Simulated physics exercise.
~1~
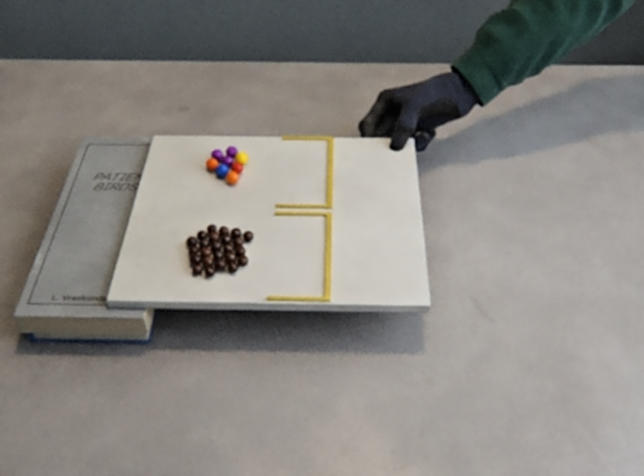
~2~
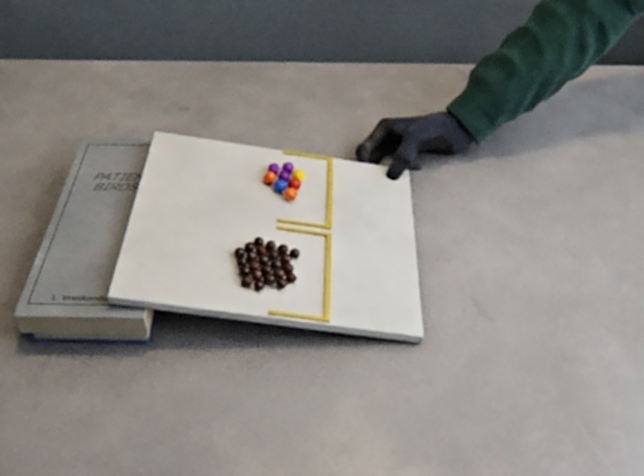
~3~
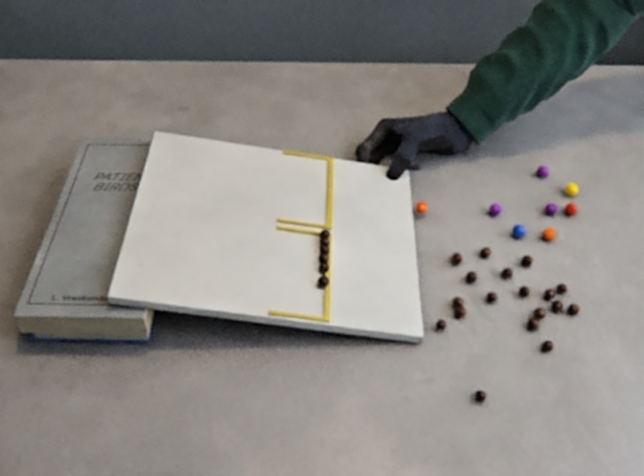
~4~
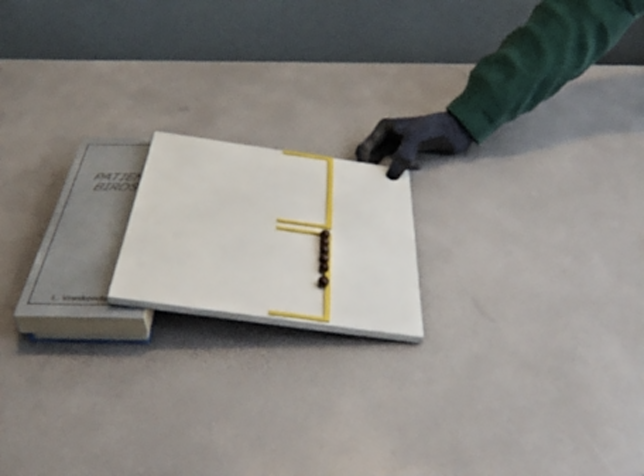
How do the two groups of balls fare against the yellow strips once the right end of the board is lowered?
Both groups get past their strips. All the colourful balls at the back go past, and most of the brown ones at the front do too, though a few stay against the strip.
